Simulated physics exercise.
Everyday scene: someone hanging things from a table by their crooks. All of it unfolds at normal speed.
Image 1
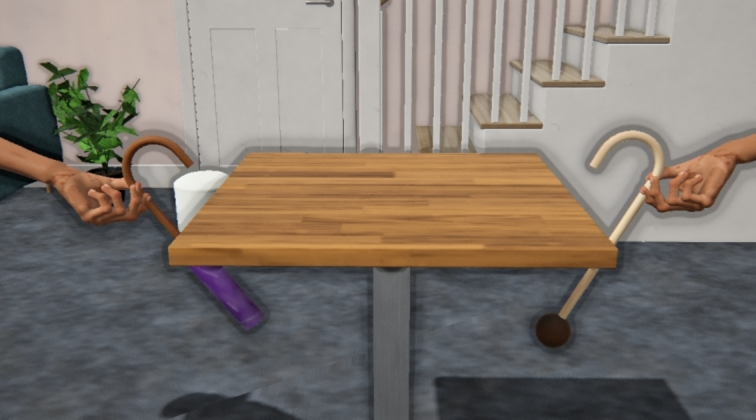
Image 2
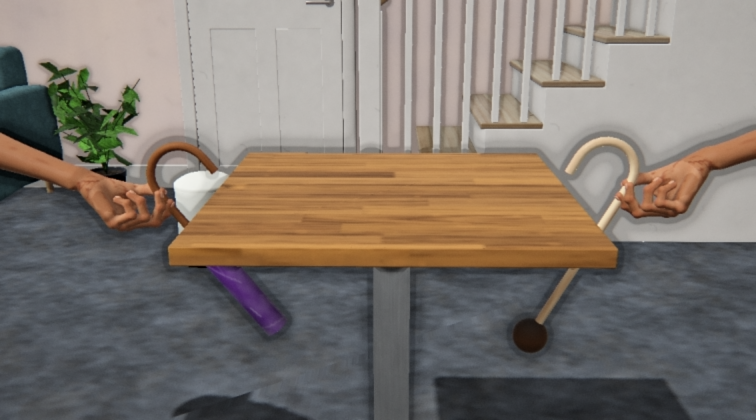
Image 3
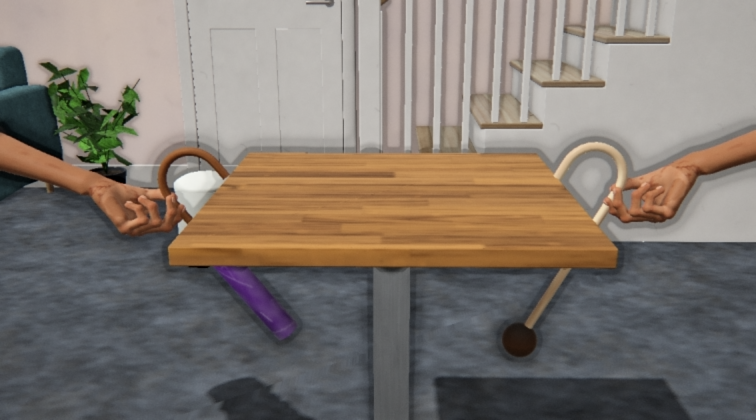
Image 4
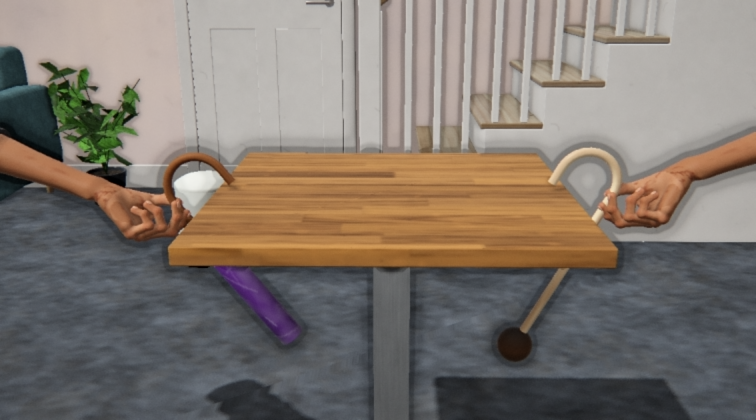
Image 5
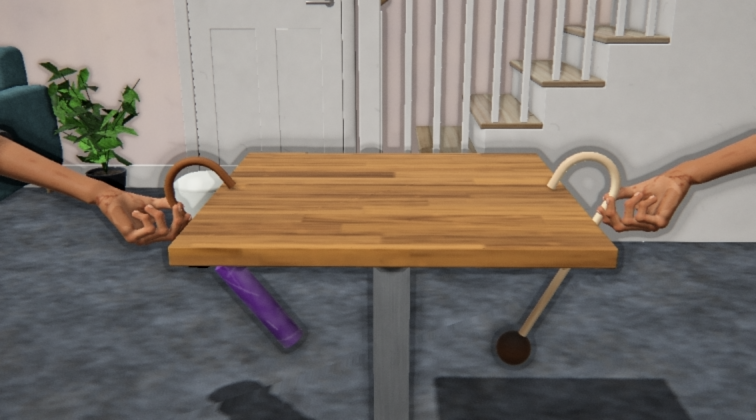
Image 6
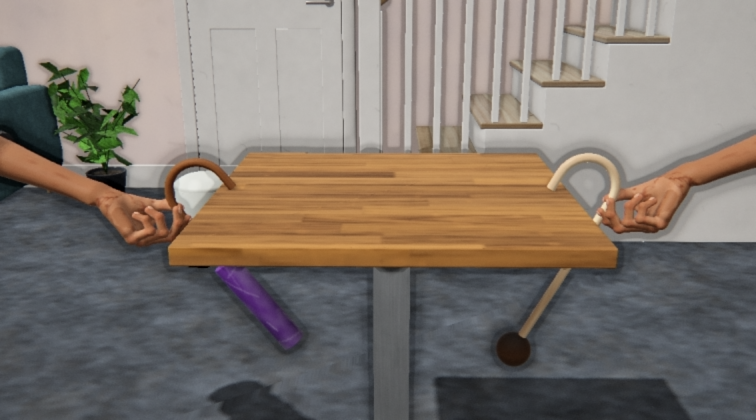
A purple umbrella and a brown-ended ladle, each held by a hand, moved inward from opposite sides until their crooks were over the wooden table's edges, then stayed there, still held.
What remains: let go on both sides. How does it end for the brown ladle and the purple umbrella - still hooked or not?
As I see it, my guess is the brown ladle holds fast, my guess is the purple umbrella holds fast.
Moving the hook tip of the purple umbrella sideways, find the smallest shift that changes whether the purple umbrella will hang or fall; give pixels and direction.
16 pixels left.
Then, 0.40 s after the last picture, brown ladle at rest near (548, 261); purple umbrella at rest near (244, 252).
At rest, the brown ladle stays hooked on the edge, near (546, 261); the purple umbrella stays hooked on the edge, near (246, 252).
